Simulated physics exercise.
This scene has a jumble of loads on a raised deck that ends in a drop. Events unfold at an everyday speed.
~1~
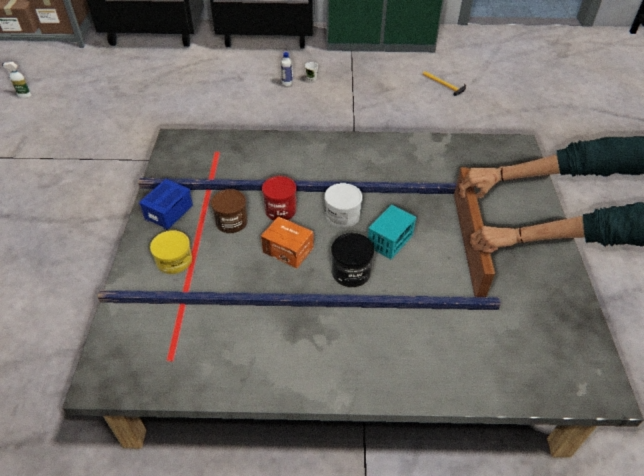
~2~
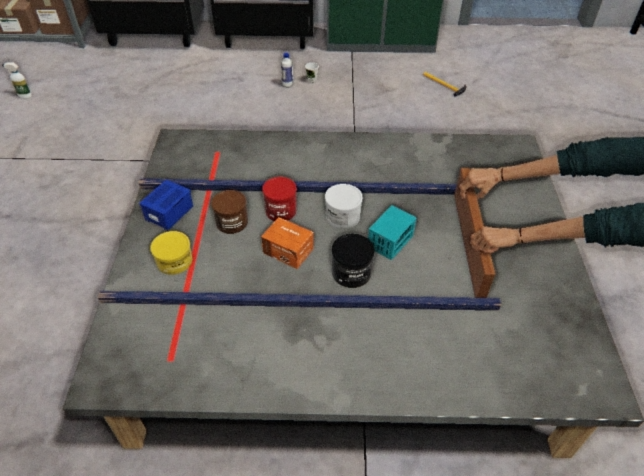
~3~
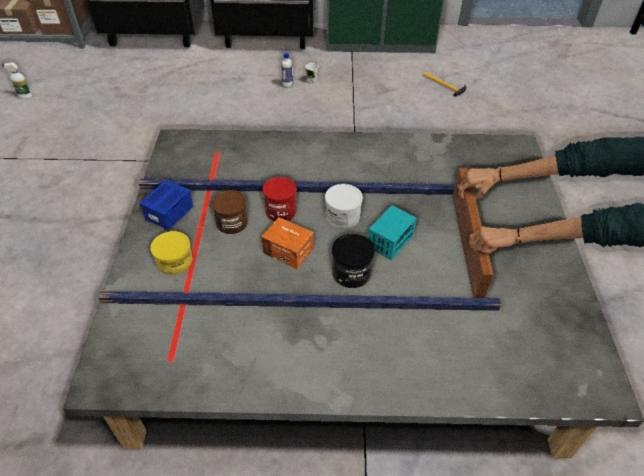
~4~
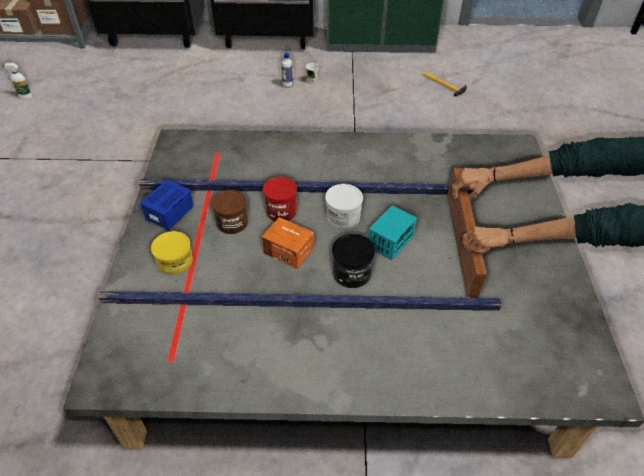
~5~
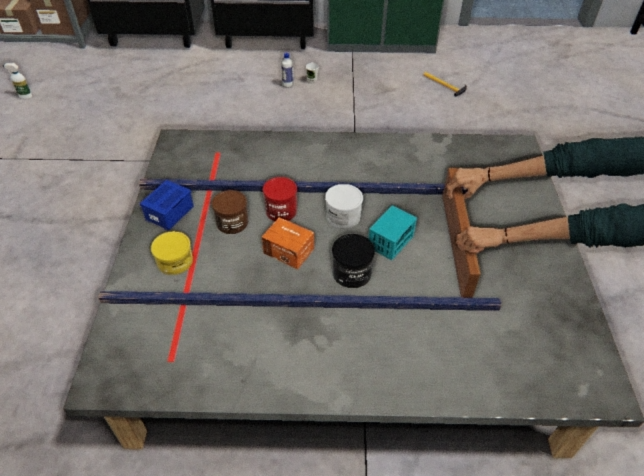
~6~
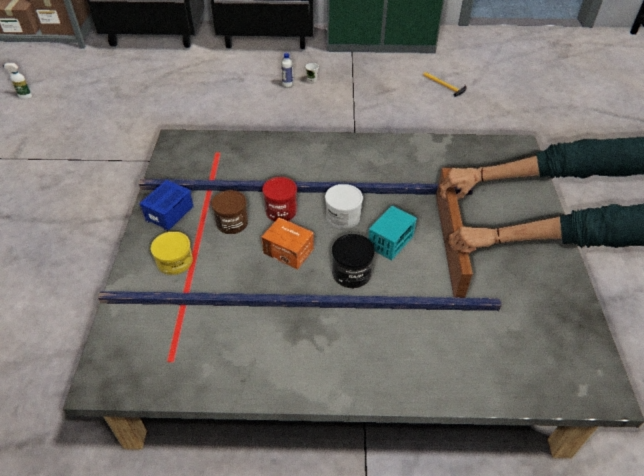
A reddish-brown plank, gripped by two hands in dark green sleeves, slides slowly a short way left across a grey table in a concrete-floored workspace, seen from above at an angle. Between two dark blue rails sit blue, orange and turquoise boxes and yellow, brown, red, white and black tubs, with red tape crossing at left. These items and the camera stay still.
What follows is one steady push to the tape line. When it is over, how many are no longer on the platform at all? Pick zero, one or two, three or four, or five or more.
The answer is one or two.
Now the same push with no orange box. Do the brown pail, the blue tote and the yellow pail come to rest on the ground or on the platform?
I'd say the brown pail stays aboard, the blue tote gets knocked off and the yellow pail stays aboard.
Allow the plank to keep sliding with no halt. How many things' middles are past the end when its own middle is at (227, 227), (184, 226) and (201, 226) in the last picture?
Place by place, 0, 2 and 2.
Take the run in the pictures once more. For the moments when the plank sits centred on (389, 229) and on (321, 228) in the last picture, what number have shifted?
First 1, after that 5.
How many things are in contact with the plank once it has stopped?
The number is 3.
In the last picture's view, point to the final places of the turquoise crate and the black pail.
Answer: First (182, 231), after that (168, 259).
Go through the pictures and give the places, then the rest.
Blue tote (167, 205); yellow pail (172, 253); brown pail (230, 212); plank (472, 230); tape (197, 239), in the first picture.
Yellow pail (172, 253); orange box (288, 243), in the second picture.
Brown pail (230, 212); plank (471, 231), in the third picture.
Blue tote (168, 205); red pail (281, 200), in the fourth picture.
Yellow pail (173, 254); turquoise crate (392, 233), in the fifth picture.
Blue tote (168, 205); yellow pail (173, 254); brown pail (231, 213); plank (452, 231); tape (198, 240), in the sixth picture.
A little later, none off yet; blue tote at rest near (168, 205); yellow pail at rest near (173, 254); brown pail at rest near (231, 213).
Next, none off yet; blue tote at rest near (168, 205); yellow pail at rest near (173, 254); brown pail shifted about its own width near (208, 216).
When it is over, the number that fall off is one or two; down, yellow pail and blue tote.
